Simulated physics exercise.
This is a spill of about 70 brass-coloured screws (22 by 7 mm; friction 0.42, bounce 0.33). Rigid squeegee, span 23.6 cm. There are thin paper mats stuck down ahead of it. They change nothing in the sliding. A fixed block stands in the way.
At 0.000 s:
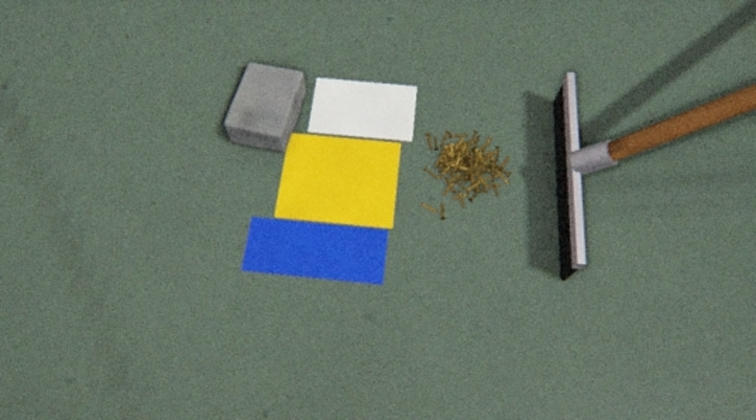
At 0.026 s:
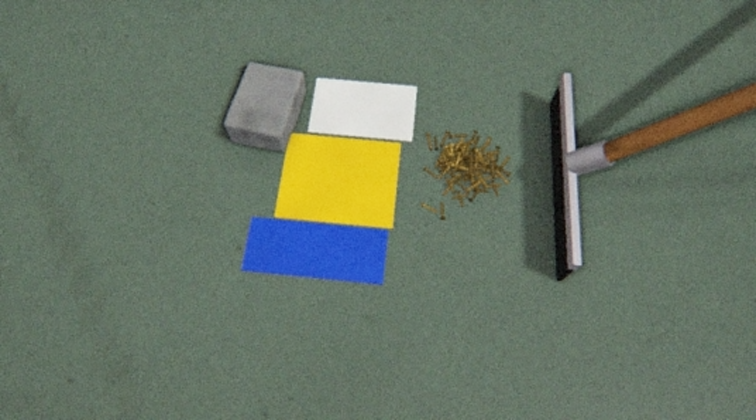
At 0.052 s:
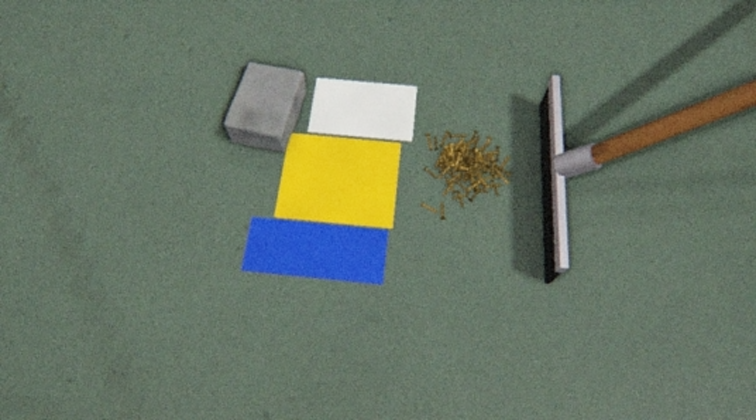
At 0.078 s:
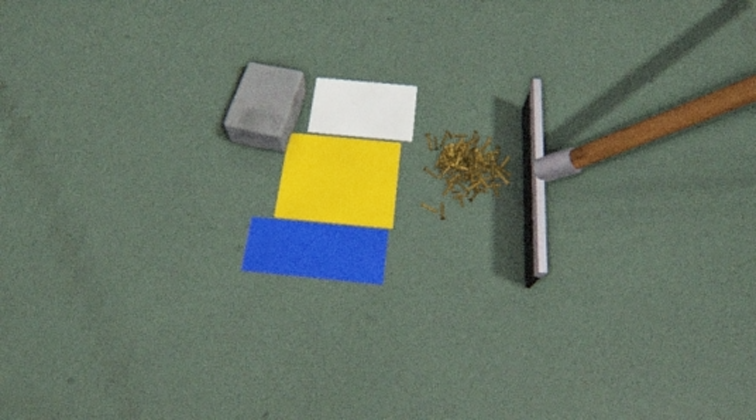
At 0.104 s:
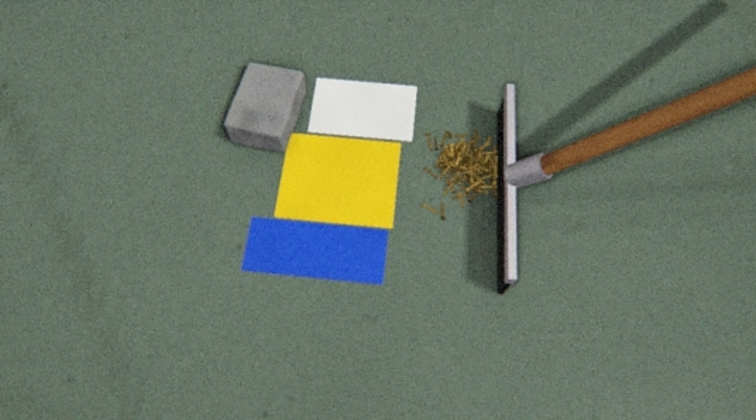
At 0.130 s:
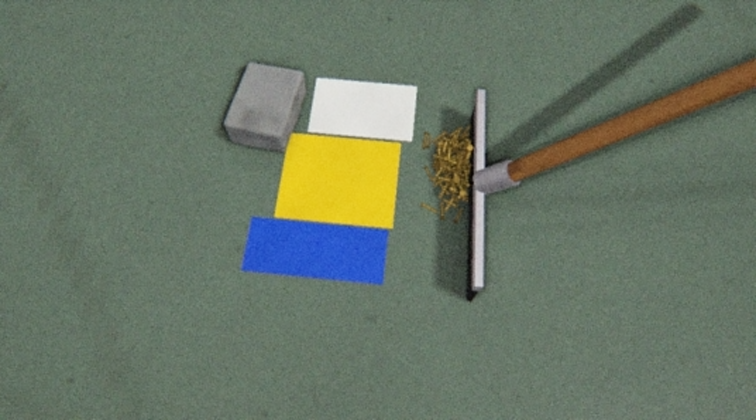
A squeegee slides left across a green surface and pushes into a pile of brass-coloured screws.
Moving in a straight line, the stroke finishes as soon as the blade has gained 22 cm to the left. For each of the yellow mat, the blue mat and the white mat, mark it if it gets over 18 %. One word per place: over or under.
Yellow mat: Over, blue mat: Under, white mat: Under.
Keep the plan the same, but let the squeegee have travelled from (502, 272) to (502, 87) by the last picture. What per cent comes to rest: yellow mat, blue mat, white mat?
Final shares - yellow mat: 60%, blue mat: 5%, white mat: 10%.
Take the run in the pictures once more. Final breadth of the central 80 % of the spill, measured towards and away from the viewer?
Roughly 20 cm.
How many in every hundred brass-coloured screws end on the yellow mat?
Around 25 in a hundred, I'd say.
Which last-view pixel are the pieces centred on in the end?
The middle ends up roughly at (264, 191).
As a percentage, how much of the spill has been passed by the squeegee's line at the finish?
Roughly 0 %.
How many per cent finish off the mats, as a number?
Share: Close to 65 in a hundred.
Then, at 0.25 s, squeegee 23 cm from its start, spill 17 cm wide; blue mat 10 %, yellow mat 70 %, white mat 15 %.
After 0.37 s, squeegee 23 cm from its start, spill 21 cm wide; blue mat 10 %, yellow mat 30 %, white mat 5 %, off the mats 55 %.
After 0.47 s, squeegee 23 cm from its start, spill 23 cm wide; blue mat 5 %, yellow mat 25 %, off the mats 70 %.
In the end, at 1.8 s, blue mat 10 %, yellow mat 25 %, white mat 5 %, off the mats 65 %.
